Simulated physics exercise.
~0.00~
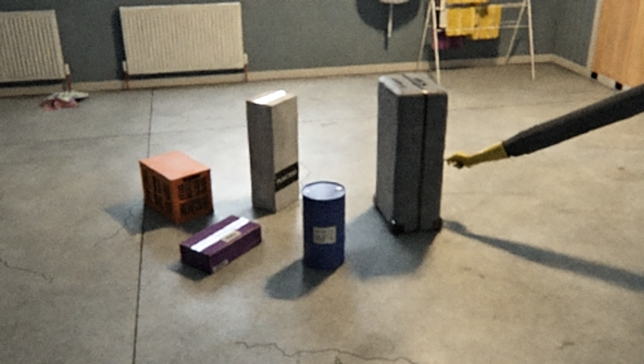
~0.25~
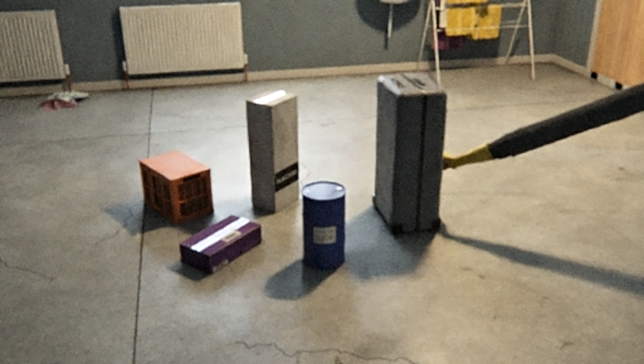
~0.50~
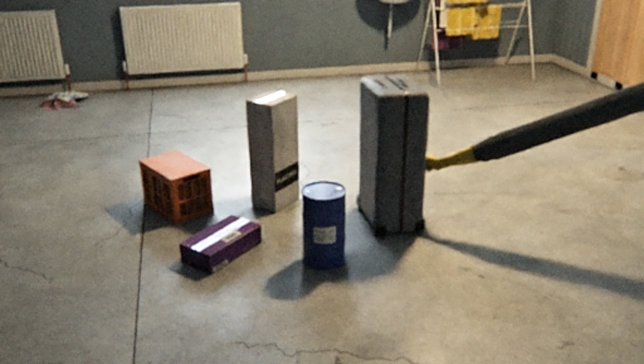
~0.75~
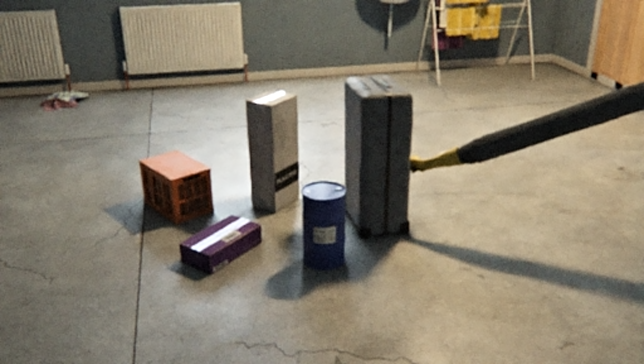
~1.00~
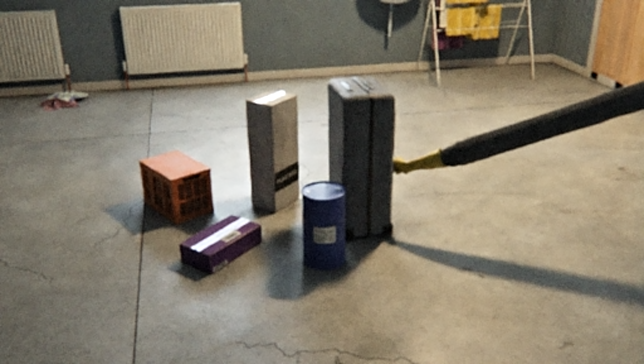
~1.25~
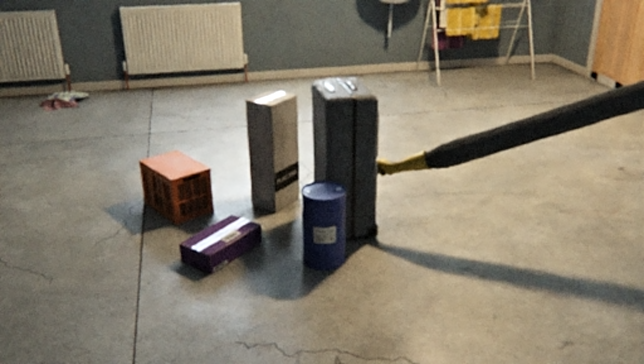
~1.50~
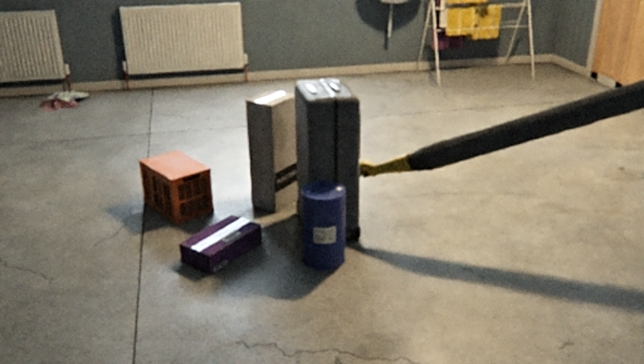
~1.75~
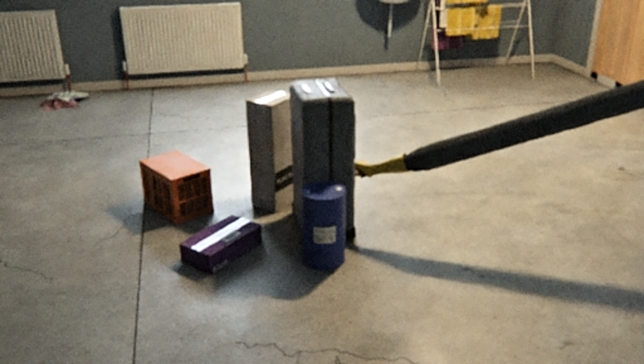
A gloved hand on a long dark arm pushed a tall grey case leftward across the floor until it stood behind the blue canister, close beside the white box, still upright, while the orange crate and purple parcel stayed put.
